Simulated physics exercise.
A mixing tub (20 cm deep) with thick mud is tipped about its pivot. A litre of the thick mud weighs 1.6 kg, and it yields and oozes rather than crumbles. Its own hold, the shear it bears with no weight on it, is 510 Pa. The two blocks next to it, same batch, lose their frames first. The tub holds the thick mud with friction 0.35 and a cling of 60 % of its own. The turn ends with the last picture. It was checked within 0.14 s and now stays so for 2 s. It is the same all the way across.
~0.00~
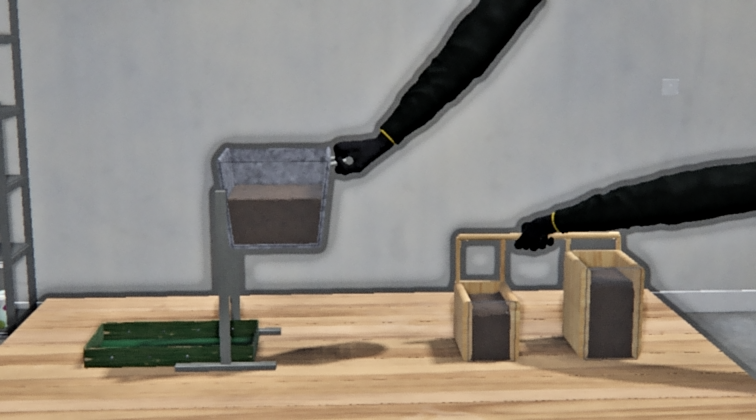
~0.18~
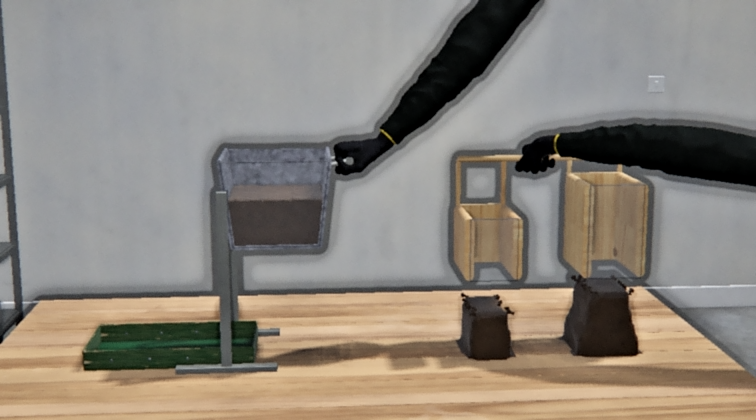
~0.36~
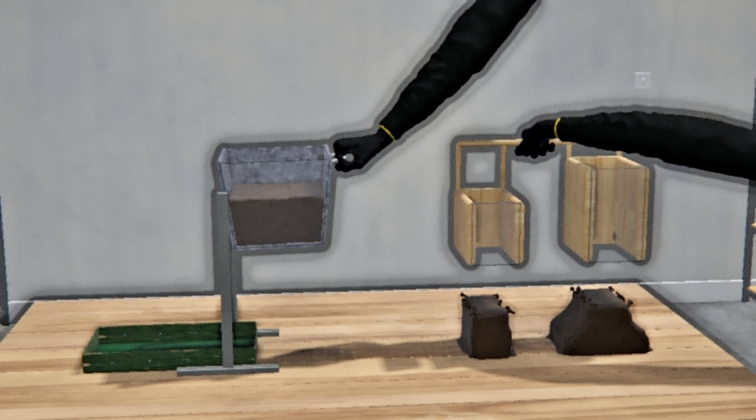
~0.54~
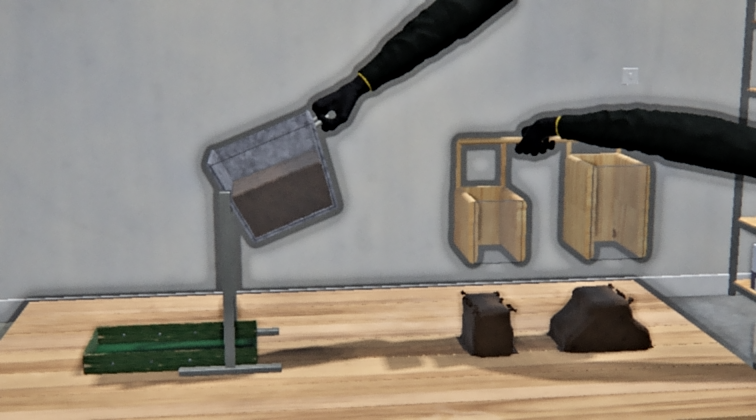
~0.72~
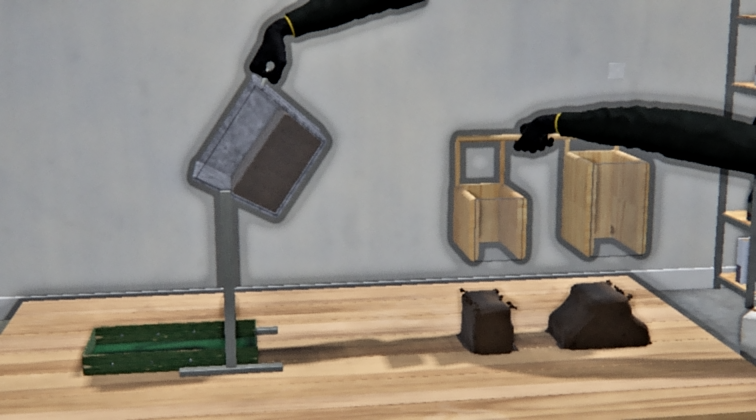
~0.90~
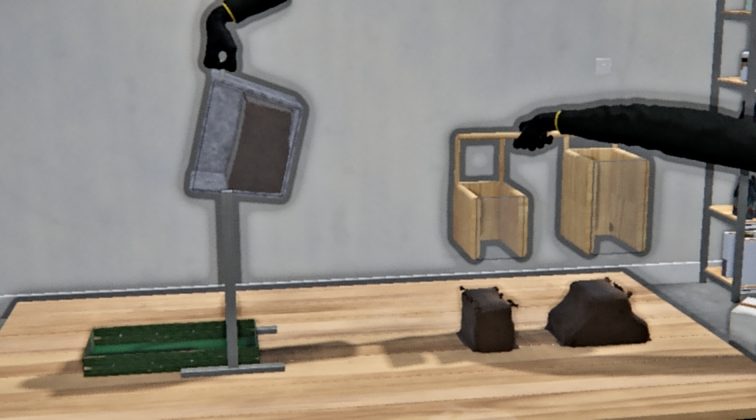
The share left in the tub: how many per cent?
Expect roughly 100 %.
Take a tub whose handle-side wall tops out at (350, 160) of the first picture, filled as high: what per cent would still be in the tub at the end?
It would be near 75 %.
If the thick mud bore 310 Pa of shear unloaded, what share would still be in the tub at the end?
Then about 70 %.
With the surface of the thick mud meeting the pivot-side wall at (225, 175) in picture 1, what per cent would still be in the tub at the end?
Then about 60 %.
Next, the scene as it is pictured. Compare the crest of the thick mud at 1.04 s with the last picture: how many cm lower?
Some 3 cm.
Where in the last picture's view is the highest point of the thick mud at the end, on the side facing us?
Around (229, 131).
After 1.04 s, the tub is at 77 degrees and holds 100 %.
After 1.21 s, the tub is at 77 degrees and holds 100 %.
After 1.38 s, the tub is at 77 degrees and holds 100 %.
After 1.55 s, the tub is at 77 degrees and holds 100 %.
After 2.90 s, at the end, the tub is at 77 degrees and holds 100 %.
